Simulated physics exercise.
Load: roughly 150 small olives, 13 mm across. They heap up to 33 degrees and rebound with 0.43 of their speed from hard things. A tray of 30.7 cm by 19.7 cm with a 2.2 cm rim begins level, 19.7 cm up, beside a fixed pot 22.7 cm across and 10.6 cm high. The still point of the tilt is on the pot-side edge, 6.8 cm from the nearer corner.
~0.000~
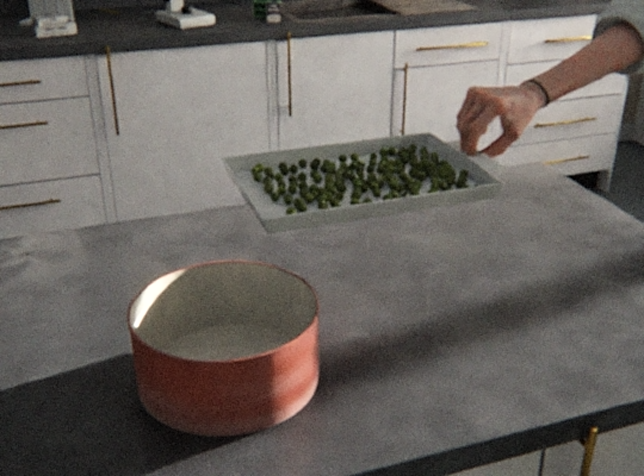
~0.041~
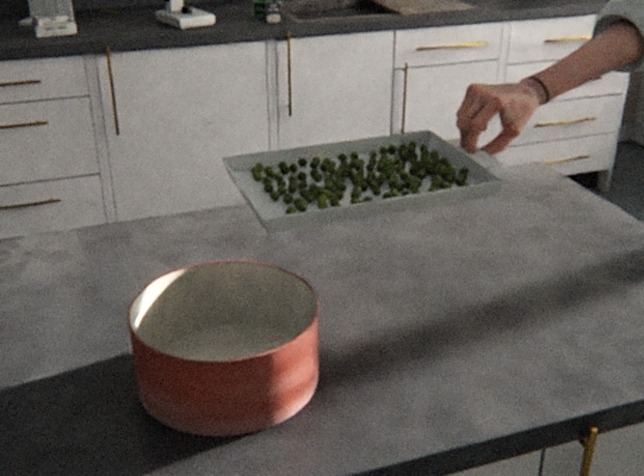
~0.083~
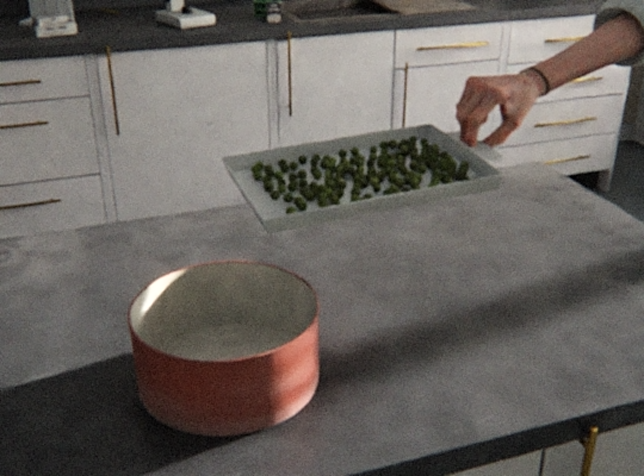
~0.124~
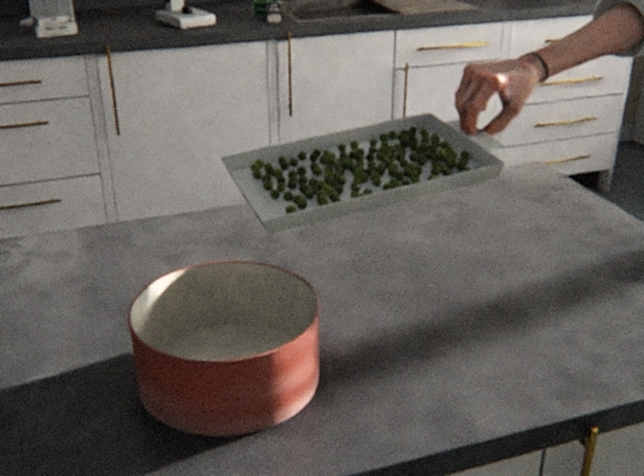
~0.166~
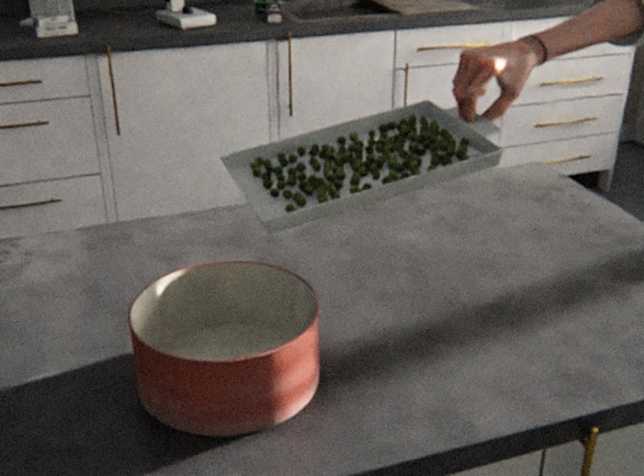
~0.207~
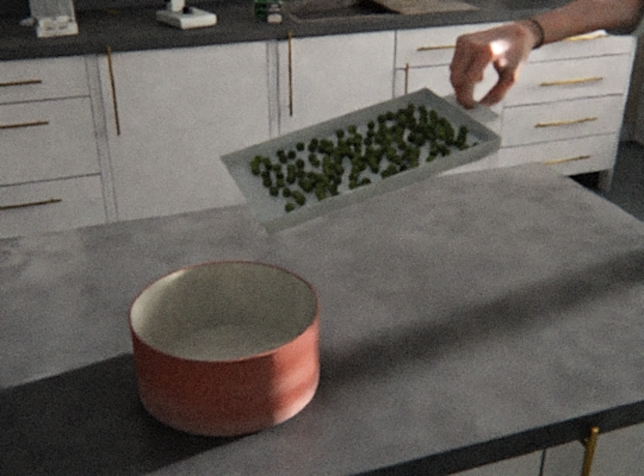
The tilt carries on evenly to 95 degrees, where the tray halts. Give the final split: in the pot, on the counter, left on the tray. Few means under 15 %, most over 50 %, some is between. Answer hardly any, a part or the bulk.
Pot the bulk, counter a part, tray hardly any.
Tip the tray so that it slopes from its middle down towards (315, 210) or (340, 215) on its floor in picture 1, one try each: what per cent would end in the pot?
Some 100 and 65 per cent.
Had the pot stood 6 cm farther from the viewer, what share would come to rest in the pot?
Then about 95 per cent.
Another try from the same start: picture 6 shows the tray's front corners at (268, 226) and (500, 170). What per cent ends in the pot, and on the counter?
Pot 60, counter 40.
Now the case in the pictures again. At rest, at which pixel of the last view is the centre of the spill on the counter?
Near (169, 319).
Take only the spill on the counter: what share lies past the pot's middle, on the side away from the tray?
Some 80 per cent.
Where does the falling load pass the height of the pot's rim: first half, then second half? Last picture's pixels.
At about (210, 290), then at (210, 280).
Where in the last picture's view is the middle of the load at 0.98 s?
Around (248, 178).
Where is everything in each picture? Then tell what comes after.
Tray tilt 0 degrees, front corners at (267, 216) and (497, 182); middle of the pieces at (372, 177); pot at (224, 306), in the first picture.
Tray tilt 1 degrees, front corners at (267, 216) and (497, 180); middle of the pieces at (372, 176), in the second picture.
Tray tilt 2 degrees, front corners at (267, 217) and (498, 173); middle of the pieces at (372, 172), in the third picture.
Tray tilt 5 degrees, front corners at (266, 217) and (498, 162), lowest corner left front; middle of the pieces at (371, 166), in the fourth picture.
Tray tilt 9 degrees, front corners at (265, 218) and (497, 149), lowest corner left front; middle of the pieces at (371, 158), in the fifth picture.
Tray tilt 12 degrees, front corners at (265, 219) and (496, 137), lowest corner left front; middle of the pieces at (369, 151); pot at (225, 306). Its pace works out near 85 degrees a second, in the sixth picture.
After 0.67 s, tilt 52 degrees; the tray holds 100 %, the pot 0 %.
Then, at 0.98 s, tilt 78 degrees; the tray holds 80 %, the pot 10 %.
After 1.39 s, tilt 95 degrees; the tray holds 10 %, the pot 60 %.
By 2.2 s all is still; pot 80 %, counter 20 %, tray 0 %.
